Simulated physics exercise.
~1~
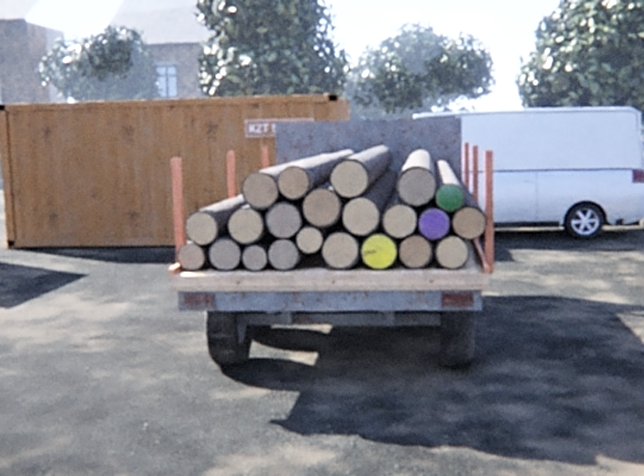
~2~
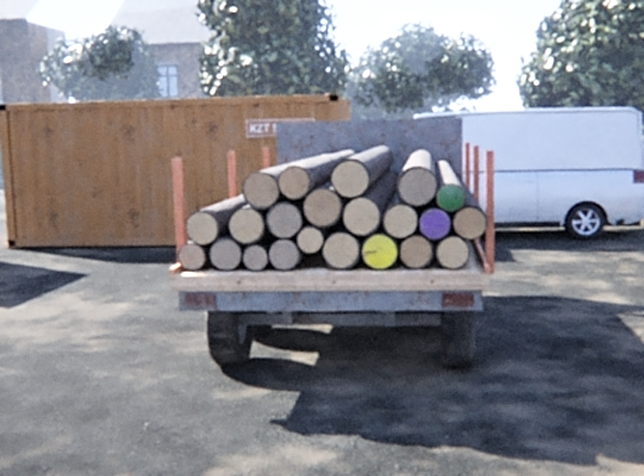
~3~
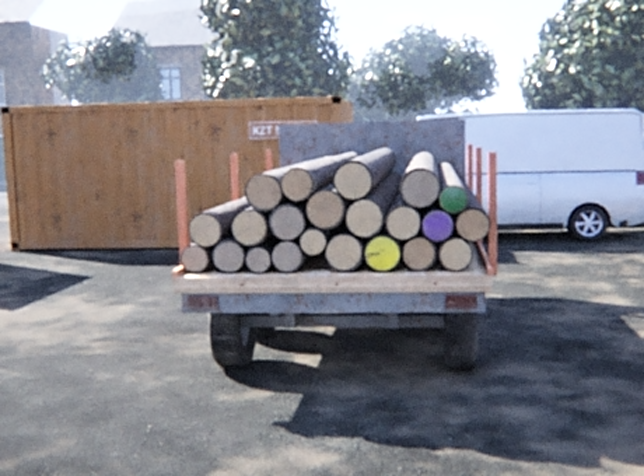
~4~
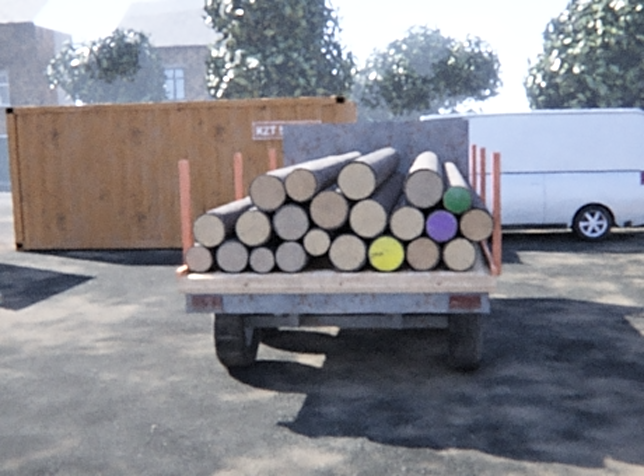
Nothing on the parked flatbed trailer moves, its stacked logs, one end painted yellow, one purple and one green, resting between upright orange posts before a container and a white van, while the view shifts very slightly.
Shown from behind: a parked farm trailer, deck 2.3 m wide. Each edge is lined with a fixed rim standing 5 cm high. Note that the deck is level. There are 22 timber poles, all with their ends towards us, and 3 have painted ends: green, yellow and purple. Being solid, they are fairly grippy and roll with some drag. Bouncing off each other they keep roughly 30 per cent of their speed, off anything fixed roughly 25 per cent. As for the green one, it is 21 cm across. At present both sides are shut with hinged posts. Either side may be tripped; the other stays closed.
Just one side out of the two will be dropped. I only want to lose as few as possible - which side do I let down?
Let down the left side.
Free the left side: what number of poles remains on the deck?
22.
Side on the left freed, after 0.6 s, green is up on others, 25 cm from the right edge; yellow is on the deck, 80 cm from the right edge; purple is up on others, 40 cm from the right edge; 0 off so far.
Side on the left freed, at the end, green is up on others, 25 cm from the right edge; yellow is on the deck, 80 cm from the right edge; purple is up on others, 40 cm from the right edge; 0 off so far.
Side on the right freed, after 0.6 s, green is dropping off the right side; yellow is on the deck, 75 cm from the right edge; purple is up on others, 30 cm from the right edge, rolling right; 2 off so far.
Side on the right freed, at the end, green is on the ground to the right; yellow is on the deck, 70 cm from the right edge; purple is up on others, 30 cm from the right edge; 2 off so far.
